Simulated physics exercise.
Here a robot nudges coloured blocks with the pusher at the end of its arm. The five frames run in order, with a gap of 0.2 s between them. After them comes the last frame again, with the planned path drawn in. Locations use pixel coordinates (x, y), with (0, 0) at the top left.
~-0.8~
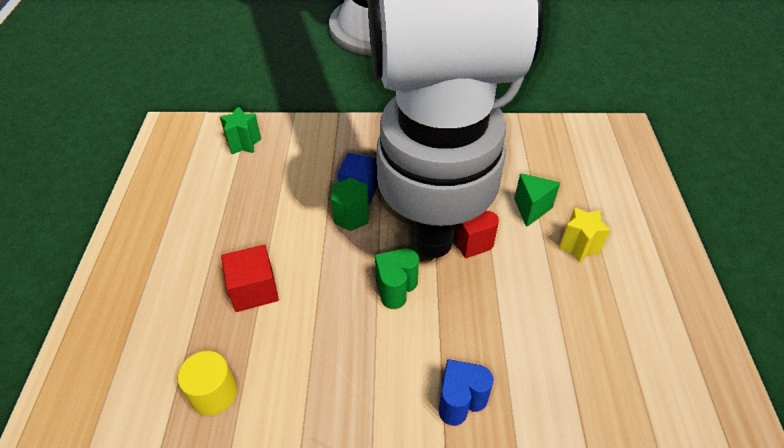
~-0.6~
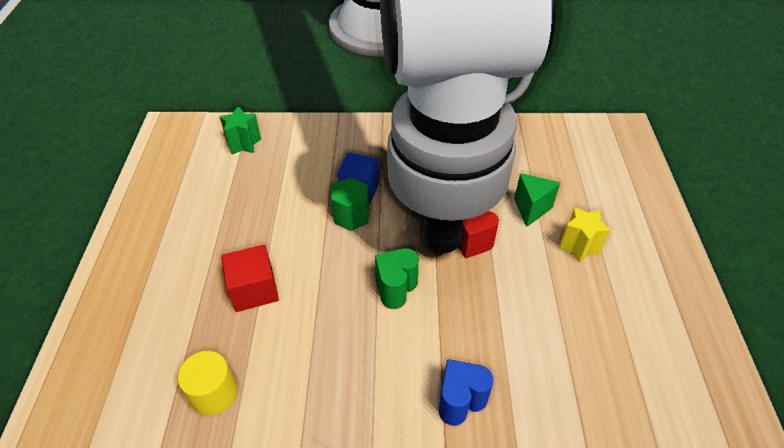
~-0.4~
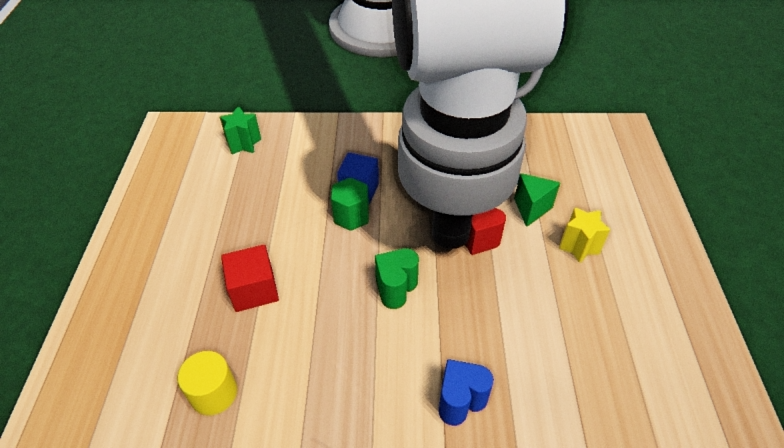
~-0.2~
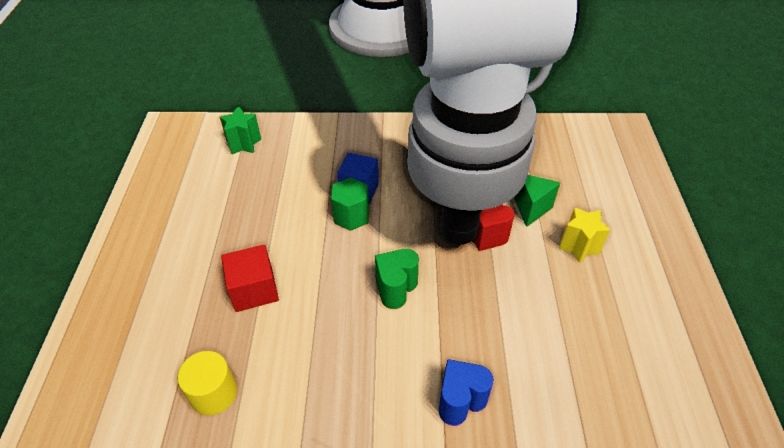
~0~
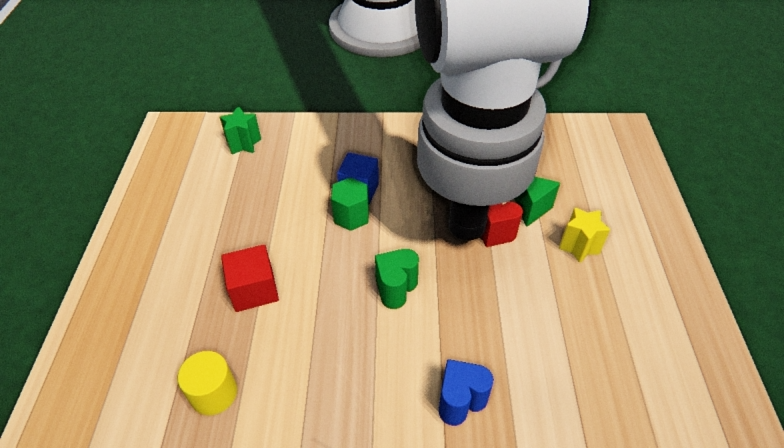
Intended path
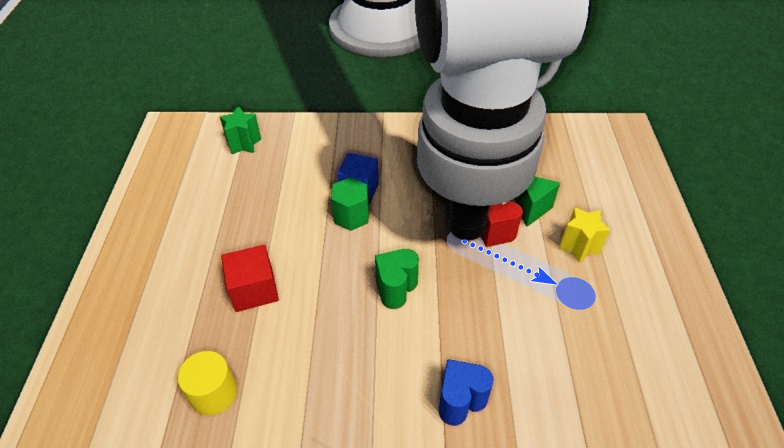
A white and grey robot arm reaches over a pale wooden table on a green floor, seen from above by a still camera. Around its dark pusher lie a small red block, a green heart, a green triangle and a yellow star, with green and blue blocks behind and a red cube, yellow cylinder and blue heart nearer. The arm slides slowly right, nudging the small red block slightly toward the triangle.
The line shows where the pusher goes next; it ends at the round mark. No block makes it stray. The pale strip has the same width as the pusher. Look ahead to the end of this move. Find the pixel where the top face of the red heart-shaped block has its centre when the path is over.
Its top middle will sit at (523, 212).
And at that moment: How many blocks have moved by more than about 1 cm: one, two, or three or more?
I'd say one block gets moved.
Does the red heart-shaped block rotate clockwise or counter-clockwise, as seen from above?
Its rotation is counterclockwise.
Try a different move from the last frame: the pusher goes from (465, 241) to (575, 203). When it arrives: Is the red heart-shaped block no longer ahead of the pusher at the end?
Final answer: No.
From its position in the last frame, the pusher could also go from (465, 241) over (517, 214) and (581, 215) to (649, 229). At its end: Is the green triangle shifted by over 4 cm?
Going by the path, yes.
The drawn path runs from (465, 241) directly to (576, 293).
What follows on the original path. One third of the way, pusher at (504, 244); red heart-shaped block at (523, 211), turned 45° anticlockwise.
Two thirds of the way, pusher at (542, 262); red heart-shaped block at (523, 212), turned 45° anticlockwise.
At the end, pusher at (581, 280); red heart-shaped block at (523, 212), turned 45° anticlockwise; yellow star-shaped block not moved.
